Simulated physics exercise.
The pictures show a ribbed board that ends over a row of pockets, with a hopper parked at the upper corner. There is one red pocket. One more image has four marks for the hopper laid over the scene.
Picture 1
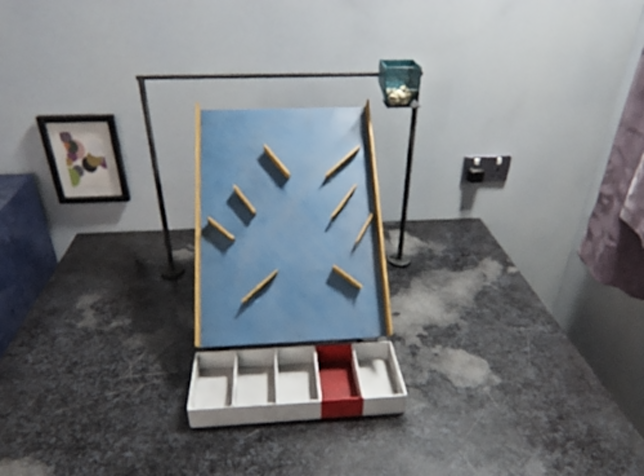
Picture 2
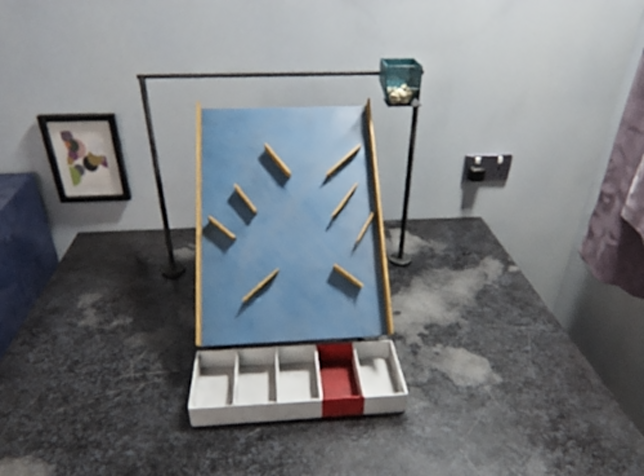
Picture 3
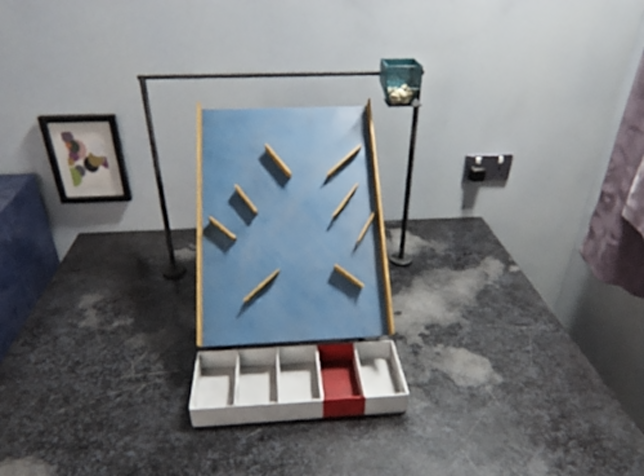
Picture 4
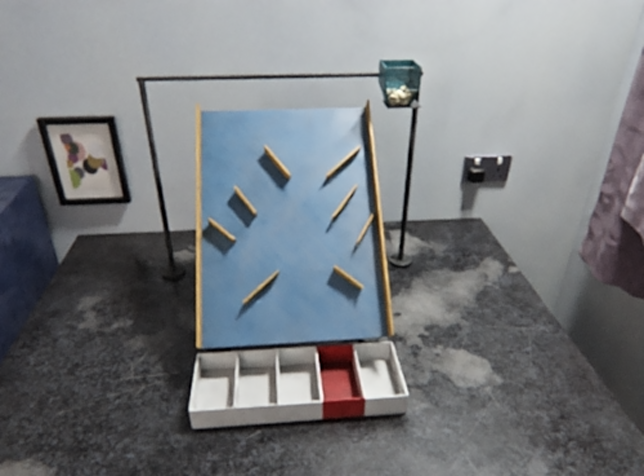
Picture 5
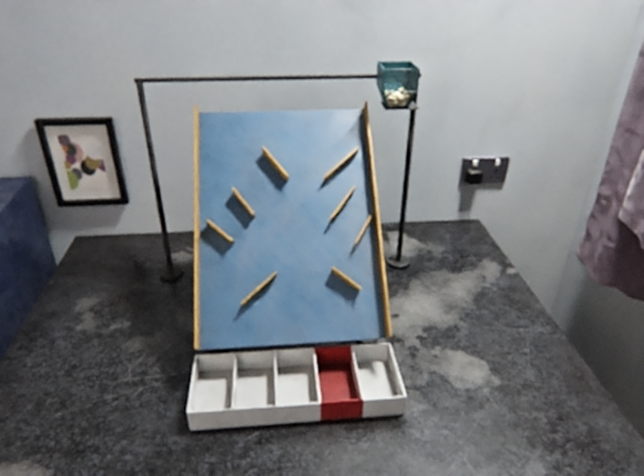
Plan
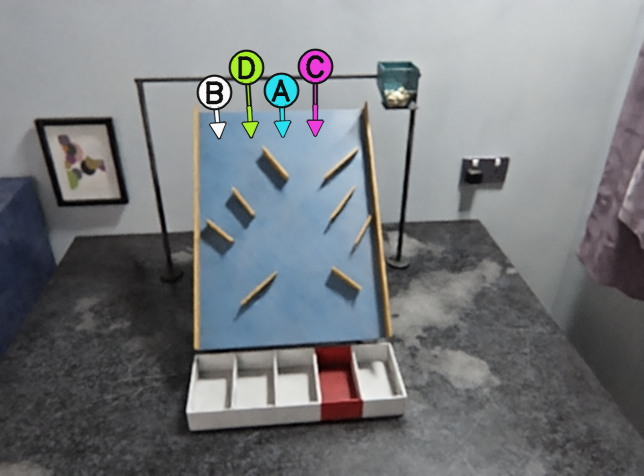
On a dark mottled tabletop, a ribbed blue board stands motionless above white and red pockets.
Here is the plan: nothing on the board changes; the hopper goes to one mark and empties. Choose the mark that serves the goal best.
Mark A.
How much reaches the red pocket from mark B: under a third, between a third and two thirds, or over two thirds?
It is under a third.
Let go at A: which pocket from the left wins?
It is the fourth one.
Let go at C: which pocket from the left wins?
The third from the left.
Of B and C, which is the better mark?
It is C.
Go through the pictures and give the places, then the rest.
In the first frame, hopper at (398, 95), white beans, door shut.
In the second frame, ribs (265, 144) to (290, 173), (327, 173) to (360, 144), (235, 184) to (256, 211).
In the third frame, ribs (334, 215) to (358, 183), (209, 216) to (235, 238), (358, 241) to (373, 213).
In the fourth frame, ribs (243, 302) to (278, 271), (335, 266) to (363, 287).
In the fifth frame, red pocket at (342, 408), number 4 of 5 from the left.
On the marked copy, mark A meets the board at (282, 131); mark B meets the board at (218, 132); mark C meets the board at (315, 130); mark D meets the board at (250, 131).
For mark A, about two thirds in the red pocket, about a third in other pockets.
For mark B, a small part in the red pocket, about two thirds in other pockets, about a quarter held on the board.
For mark C, about a quarter in the red pocket, about two thirds in other pockets, a small part held on the board.
For mark D, a small part in the red pocket, about two thirds in other pockets, about a quarter held on the board.
